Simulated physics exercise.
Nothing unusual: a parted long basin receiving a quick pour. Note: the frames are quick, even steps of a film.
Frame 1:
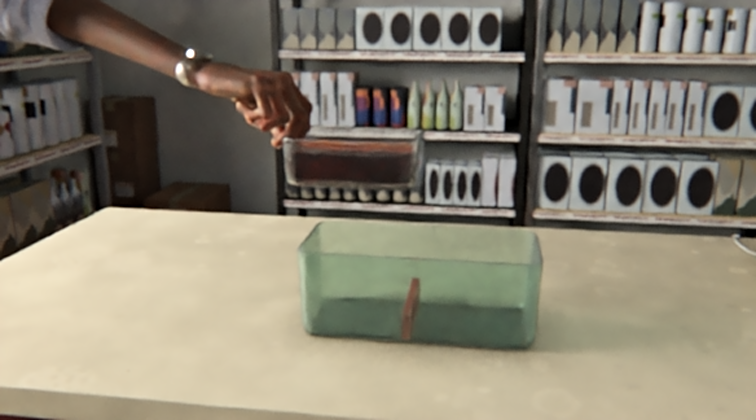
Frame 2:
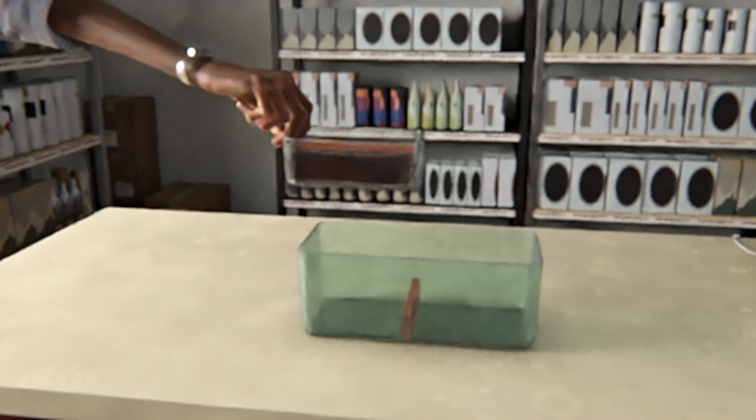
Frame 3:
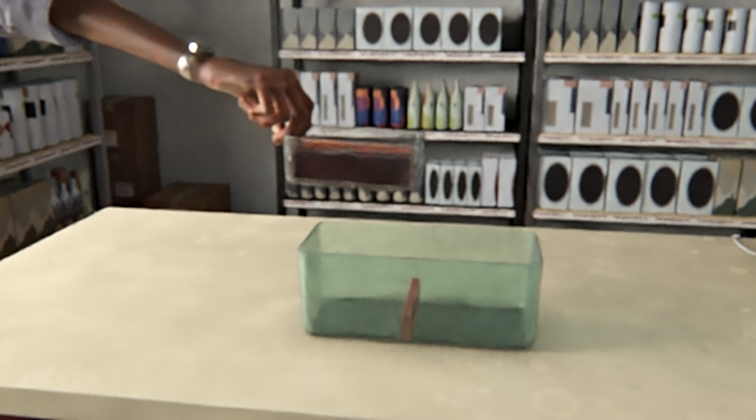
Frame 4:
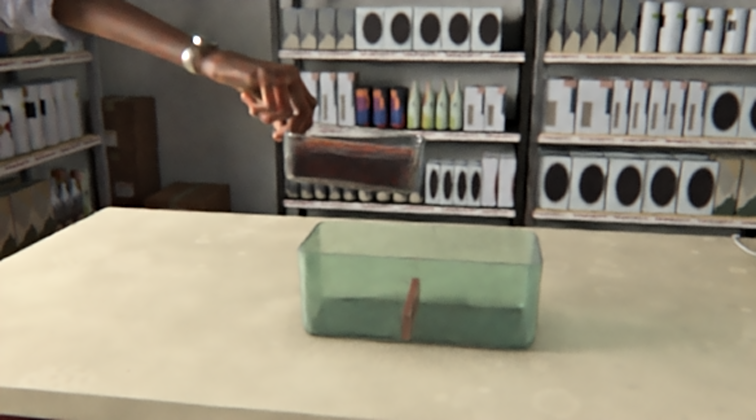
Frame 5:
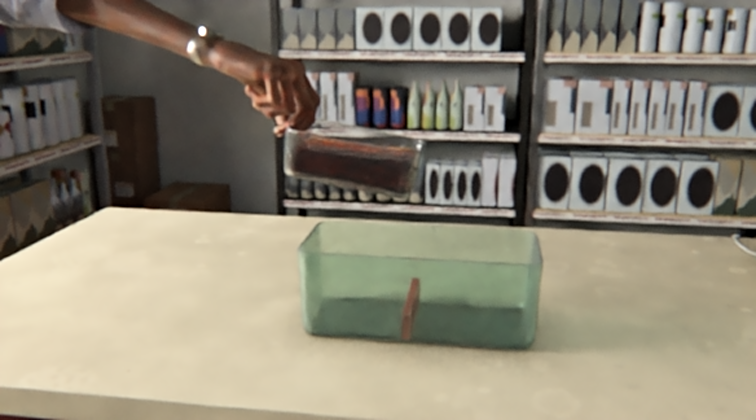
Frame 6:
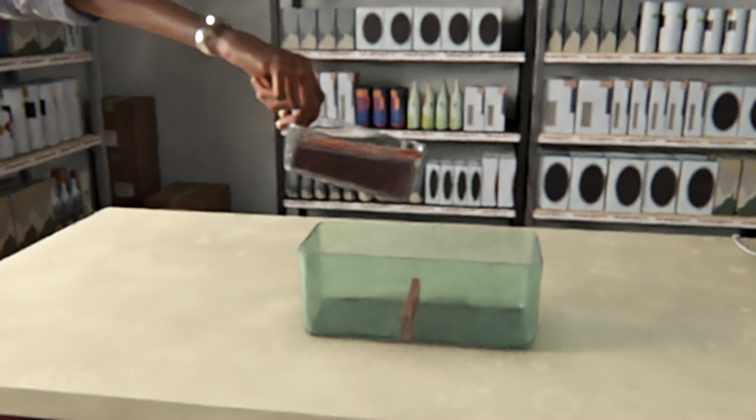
A hand with a silvery bracelet reaches in from the upper left of a shop or stockroom, seen from just above a pale counter backed by shelves of boxes and bottles, holding a clear container of dark reddish-brown contents. Below it sits a long, greenish see-through basin with a short brown divider inside. The hand slowly tilts the container, its right end dipping, while the basin and camera stay still.
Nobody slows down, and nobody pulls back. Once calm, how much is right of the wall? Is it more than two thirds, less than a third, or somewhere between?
The share right of the wall is going to go past two thirds.
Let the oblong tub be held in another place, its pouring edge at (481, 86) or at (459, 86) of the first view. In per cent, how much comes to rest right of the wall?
Close to 65 in a hundred, then close to 75 in a hundred.
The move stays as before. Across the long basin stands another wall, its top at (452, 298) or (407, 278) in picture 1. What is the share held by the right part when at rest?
Roughly 45 % and then 80 %.
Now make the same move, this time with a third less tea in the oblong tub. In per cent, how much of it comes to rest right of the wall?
Estimated share: Around 70 %.
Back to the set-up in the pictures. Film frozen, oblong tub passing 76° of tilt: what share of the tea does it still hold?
Amount still in: Approx. 20 %.
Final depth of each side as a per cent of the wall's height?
On the left it sits near 20, while on the right it sits near 60.
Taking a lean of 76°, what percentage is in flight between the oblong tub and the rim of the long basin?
Near 35 %.
A moment on, the oblong tub is tipped on its side and 21 per cent is still to pour, 0 is left of the wall and 45 right of it.
Next, the oblong tub is tipped right over and 2 per cent is still to pour, 20 is left of the wall and 73 right of it.
Then the oblong tub is tipped right over and 0 per cent is still to pour, 24 is left of the wall and 73 right of it.
Later the oblong tub is tipped right over and 0 per cent is still to pour, 24 is left of the wall and 73 right of it.
In the end 24 per cent lies left of the wall, 73 right of it and 3 outside.
